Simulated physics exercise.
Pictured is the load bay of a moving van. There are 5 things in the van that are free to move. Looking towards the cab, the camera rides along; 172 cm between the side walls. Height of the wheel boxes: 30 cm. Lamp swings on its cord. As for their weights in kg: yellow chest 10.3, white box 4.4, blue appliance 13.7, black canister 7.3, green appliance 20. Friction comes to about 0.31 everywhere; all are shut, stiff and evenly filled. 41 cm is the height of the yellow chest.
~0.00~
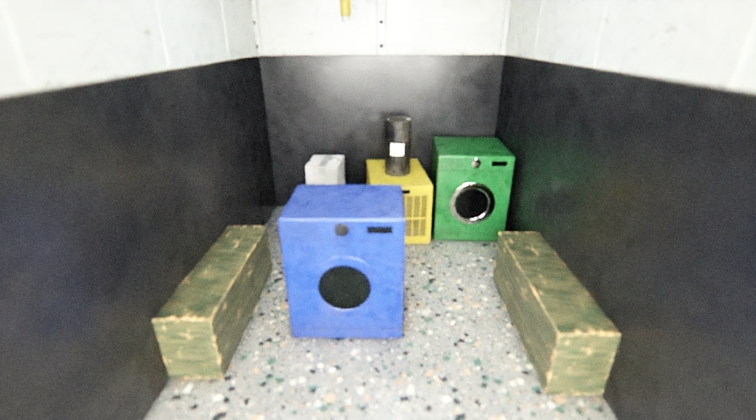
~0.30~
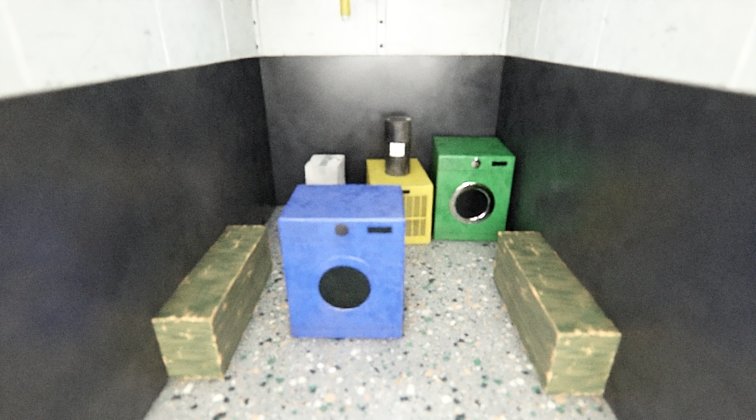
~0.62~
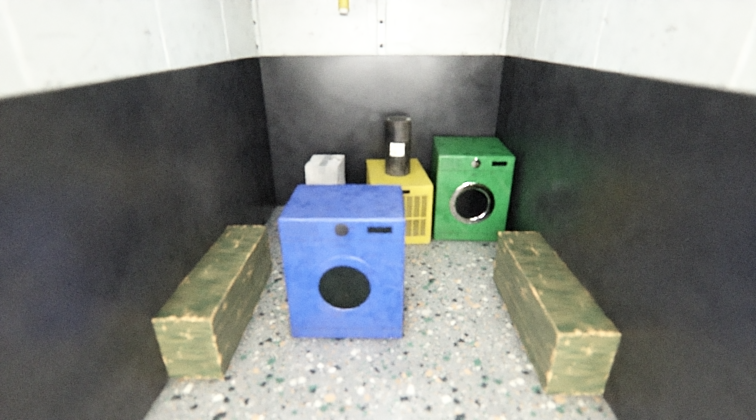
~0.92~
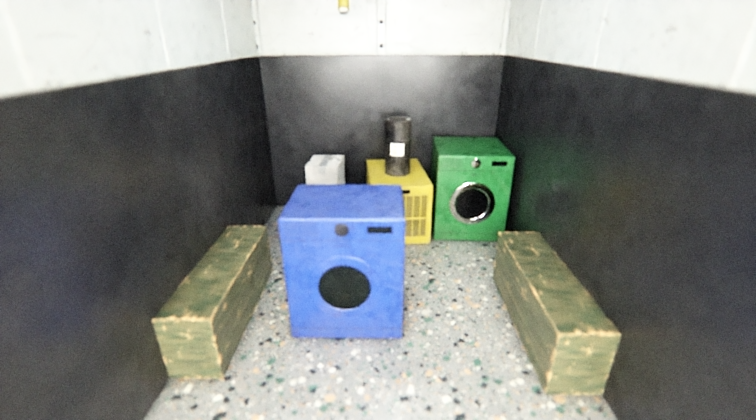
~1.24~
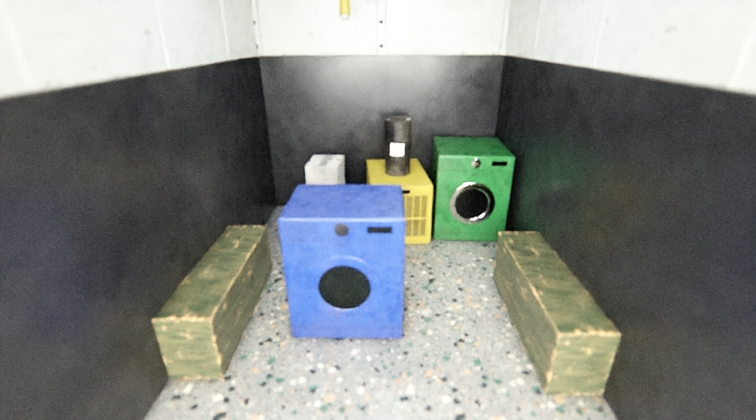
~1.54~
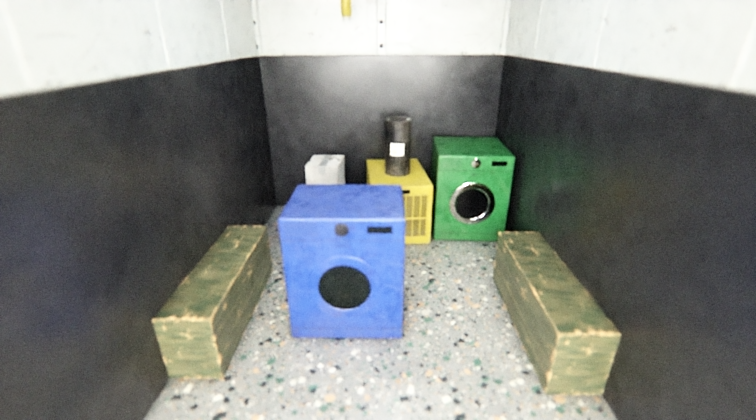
A blue appliance stood in the van's load bay, with a green appliance, a yellow chest, a black canister and a white box behind it, and nothing moved except the yellow lamp swaying slightly above.
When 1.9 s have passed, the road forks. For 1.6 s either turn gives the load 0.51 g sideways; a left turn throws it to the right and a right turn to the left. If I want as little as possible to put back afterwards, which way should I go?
Go left.
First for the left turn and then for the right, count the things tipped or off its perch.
Tally: Left 0, right 1.
Turning left. At 2.44 s, load feels 0.51 g right; white box slid 12 cm near (343, 191); yellow chest slid 8 cm near (407, 198); black canister slid 14 cm.
After 2.64 s, load feels 0.51 g right; white box slid 29 cm near (366, 191); yellow chest slid 9 cm near (408, 198); blue appliance slid 29 cm.
At rest (4.0 s), not toppled but over 15 cm from the start, white box, blue appliance and black canister; the other 2 in place, give or take 15 cm. In the last view, yellow chest near (408, 198), white box near (366, 191).
Turning right instead, black canister tipped over or off its perch, 1 of 5 in all.
